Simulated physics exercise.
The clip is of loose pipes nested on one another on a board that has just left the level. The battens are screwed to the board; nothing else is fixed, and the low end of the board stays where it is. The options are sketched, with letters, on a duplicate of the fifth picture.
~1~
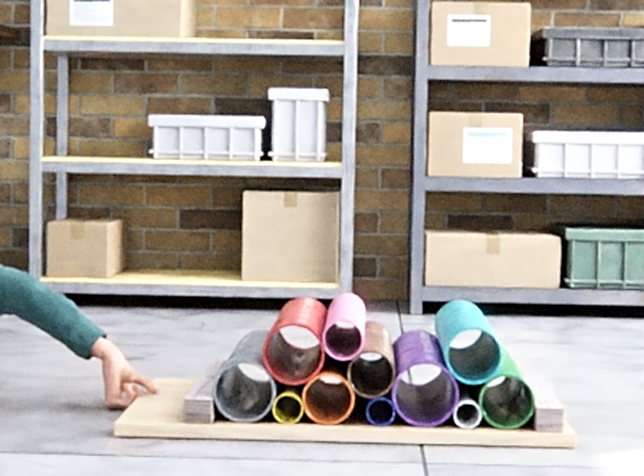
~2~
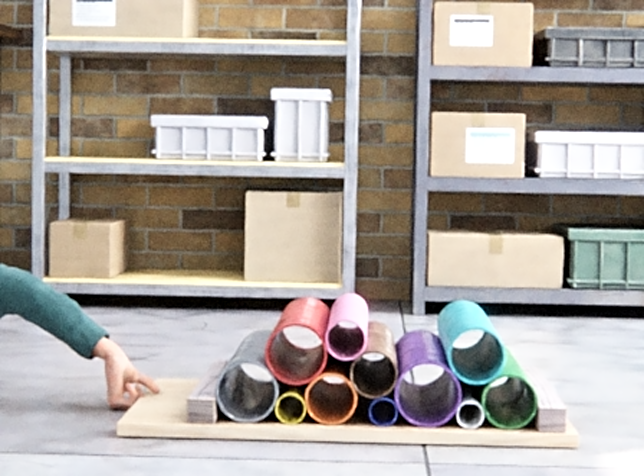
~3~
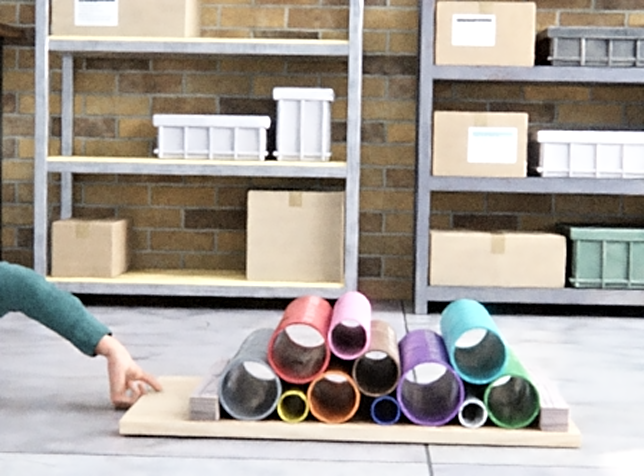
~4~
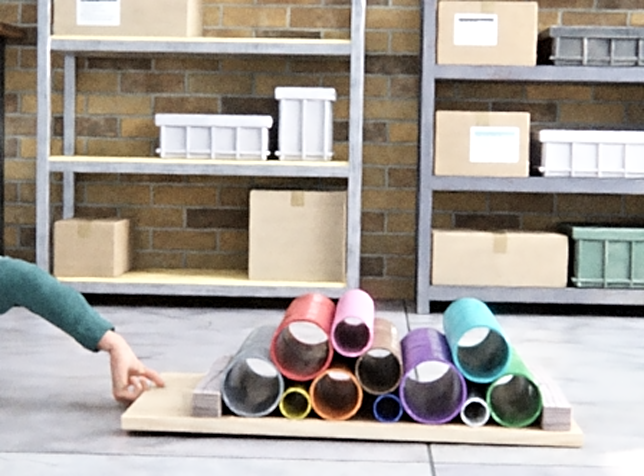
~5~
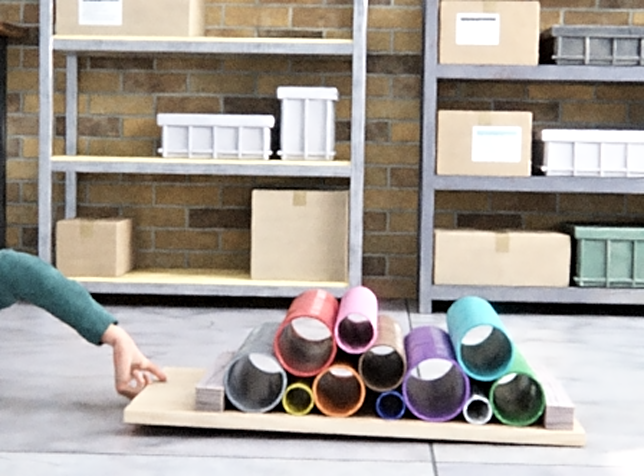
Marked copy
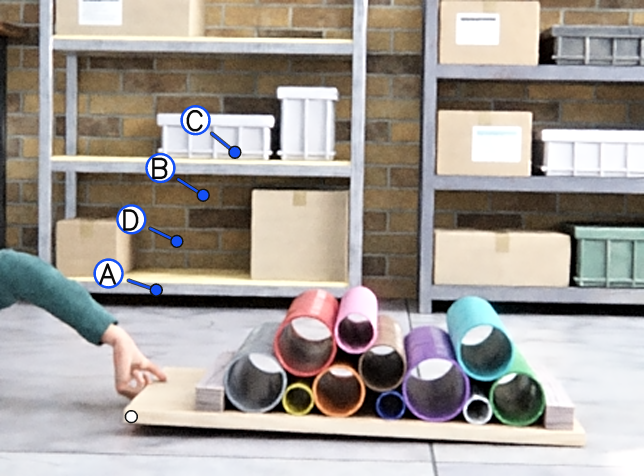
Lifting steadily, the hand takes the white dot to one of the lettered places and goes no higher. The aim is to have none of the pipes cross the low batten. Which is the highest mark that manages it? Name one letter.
The highest mark that will do is B.
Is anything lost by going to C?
Yes.
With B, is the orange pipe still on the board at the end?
The orange pipe: Yes.
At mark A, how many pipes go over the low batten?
With A, none.
On the marked copy, A at (157, 290); B at (203, 195); C at (235, 152); D at (177, 241); the white dot at (132, 417).
Following B. Soon after the start, board at 18°.
Later, board at 31°.
In the end, board at 31°, none over the low batten.
As for the rest, A none over the low batten; C four over the low batten (purple, turquoise, red, pink); D none over the low batten.
